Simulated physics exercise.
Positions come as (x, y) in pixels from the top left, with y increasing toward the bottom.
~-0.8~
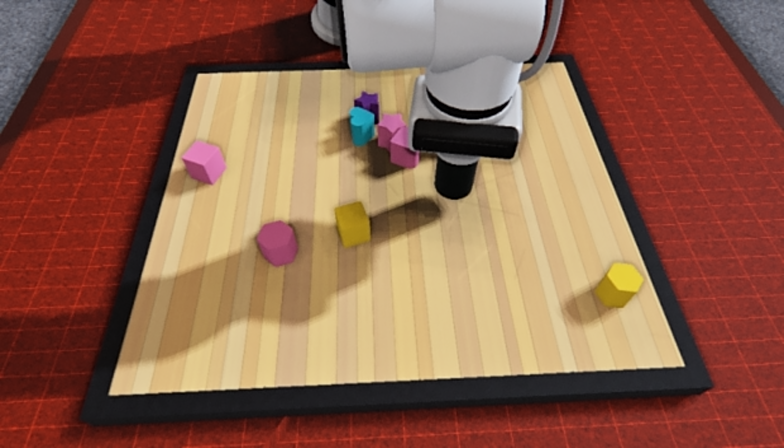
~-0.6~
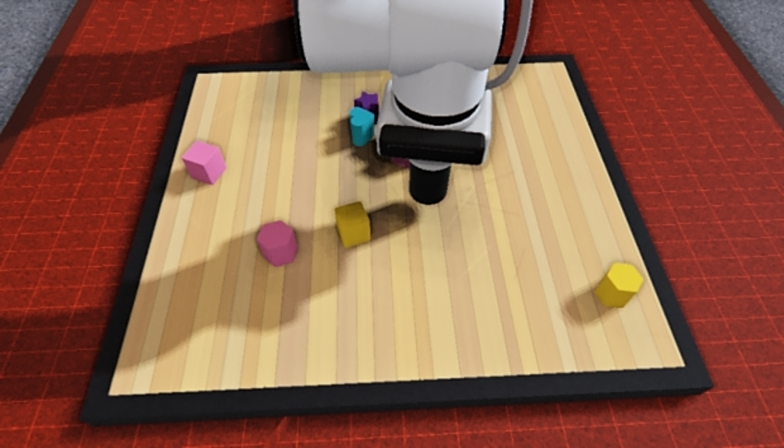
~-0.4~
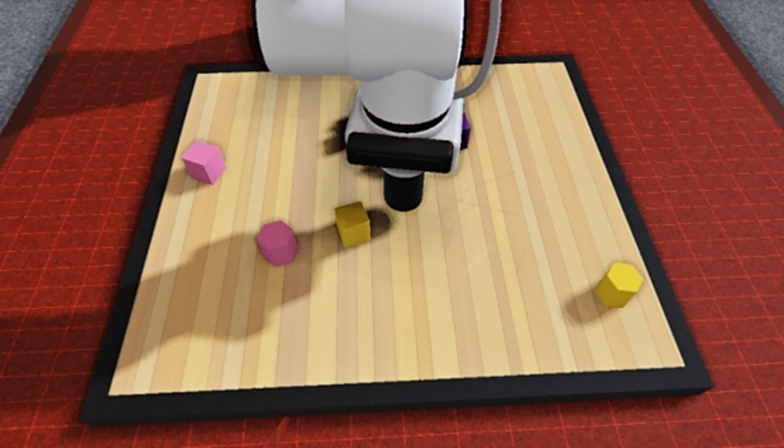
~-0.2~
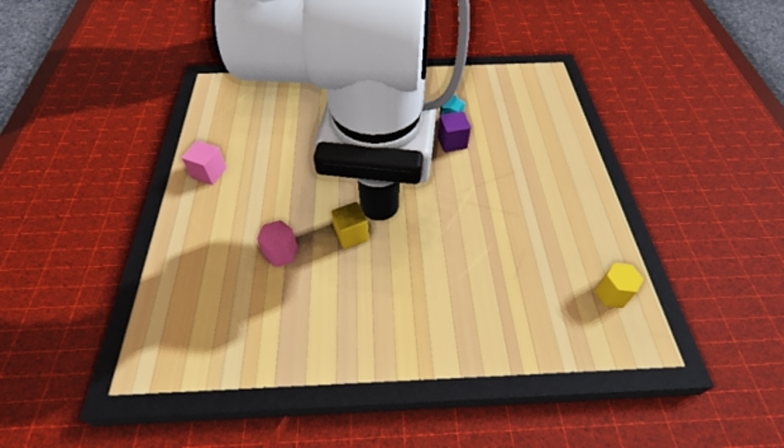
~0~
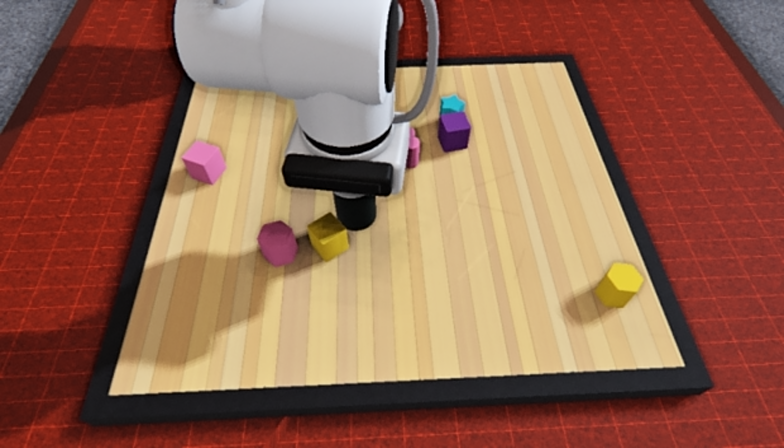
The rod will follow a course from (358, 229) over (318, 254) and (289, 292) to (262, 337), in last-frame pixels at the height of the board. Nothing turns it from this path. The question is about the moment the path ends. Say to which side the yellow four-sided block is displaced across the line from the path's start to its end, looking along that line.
Facing from start to end, it shifts right.
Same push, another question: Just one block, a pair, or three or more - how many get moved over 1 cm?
The way I see it, the answer is two.
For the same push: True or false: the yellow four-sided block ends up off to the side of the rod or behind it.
Answer: True.
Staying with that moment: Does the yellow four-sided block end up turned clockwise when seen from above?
Going by the path, yes.
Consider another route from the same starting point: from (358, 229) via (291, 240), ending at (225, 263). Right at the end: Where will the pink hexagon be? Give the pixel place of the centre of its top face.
Close to (189, 277).
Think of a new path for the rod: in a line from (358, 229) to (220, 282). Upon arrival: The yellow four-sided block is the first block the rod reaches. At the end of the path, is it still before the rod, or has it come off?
No longer ahead of the rod.
The first path, step by step. One third of the way, rod (315, 240); pink hexagon (261, 237), turned 30° clockwise; yellow four-sided block (283, 255).
Two thirds of the way, rod (284, 279); pink hexagon (261, 237), turned 30° clockwise; yellow four-sided block (244, 286), turned 25° clockwise.
At the end, rod (256, 326); pink hexagon (261, 237), turned 30° clockwise; yellow four-sided block (226, 297), turned 60° clockwise.
